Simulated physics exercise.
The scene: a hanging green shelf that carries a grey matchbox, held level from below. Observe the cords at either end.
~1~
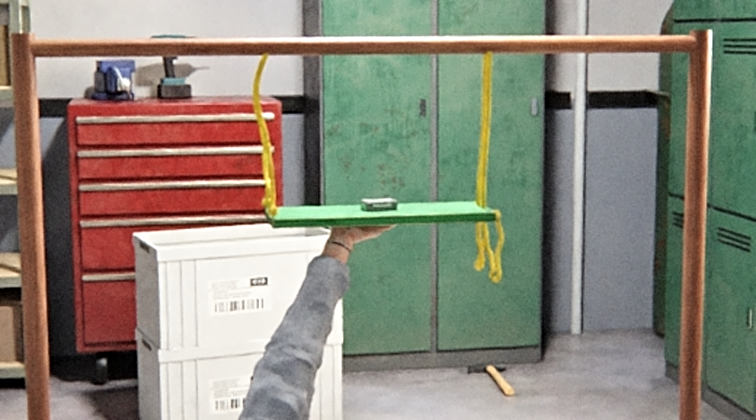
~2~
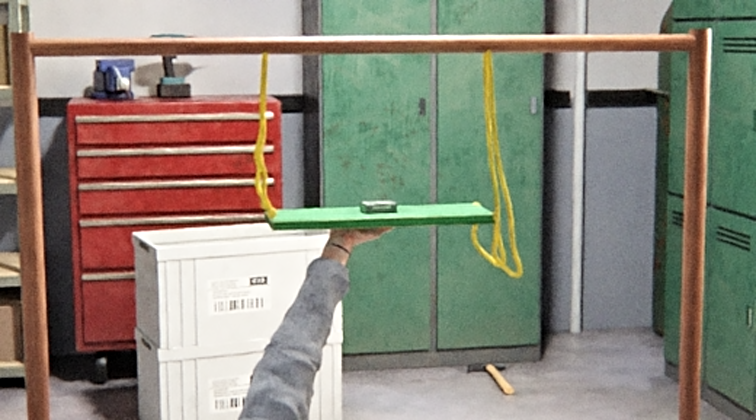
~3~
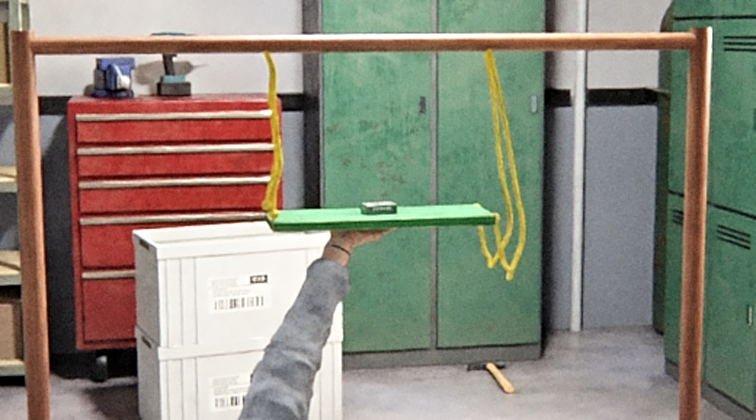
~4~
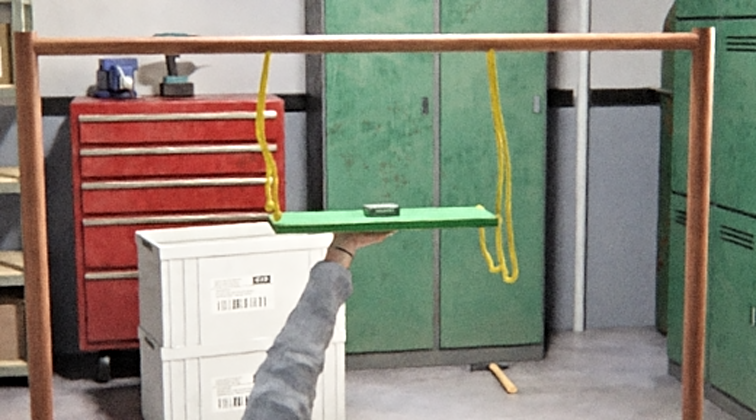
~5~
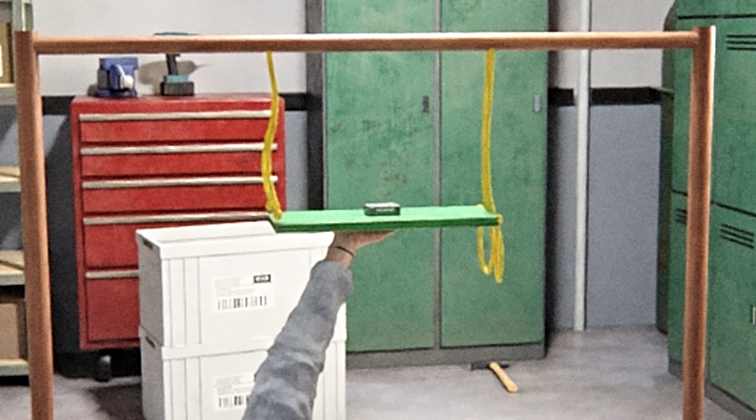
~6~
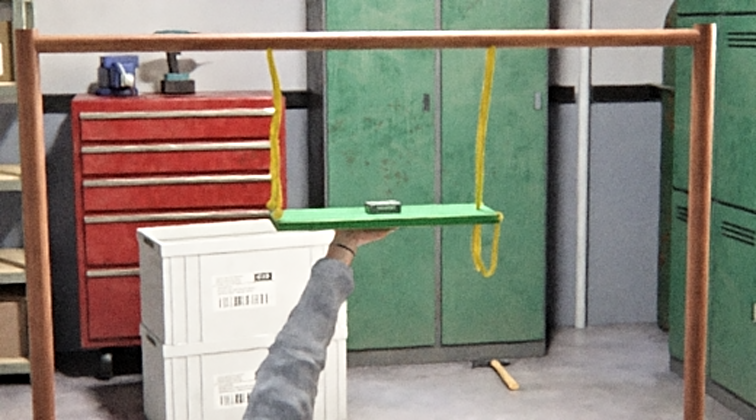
In a workshop, a hand holds a hanging green shelf level from below with a small grey box on it, while the yellow cords sway slightly, the left nearly straight and the right slack in a loop; the shelf barely moves.
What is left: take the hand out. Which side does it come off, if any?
The right.
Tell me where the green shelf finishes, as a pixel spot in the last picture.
Position at rest: About (358, 280).
Then, 0.42 s on from there, board tipped 14° down to the right; matchbox sliding near (475, 257).
Then, 0.96 s on from there, board tipped 27° down to the right; matchbox on the floor.
Then, 1.50 s on from there, board tipped 37° down to the right; matchbox on the floor.
In the end, board tipped 37° down to the right; matchbox on the floor. The grey matchbox tumbles from the right end.
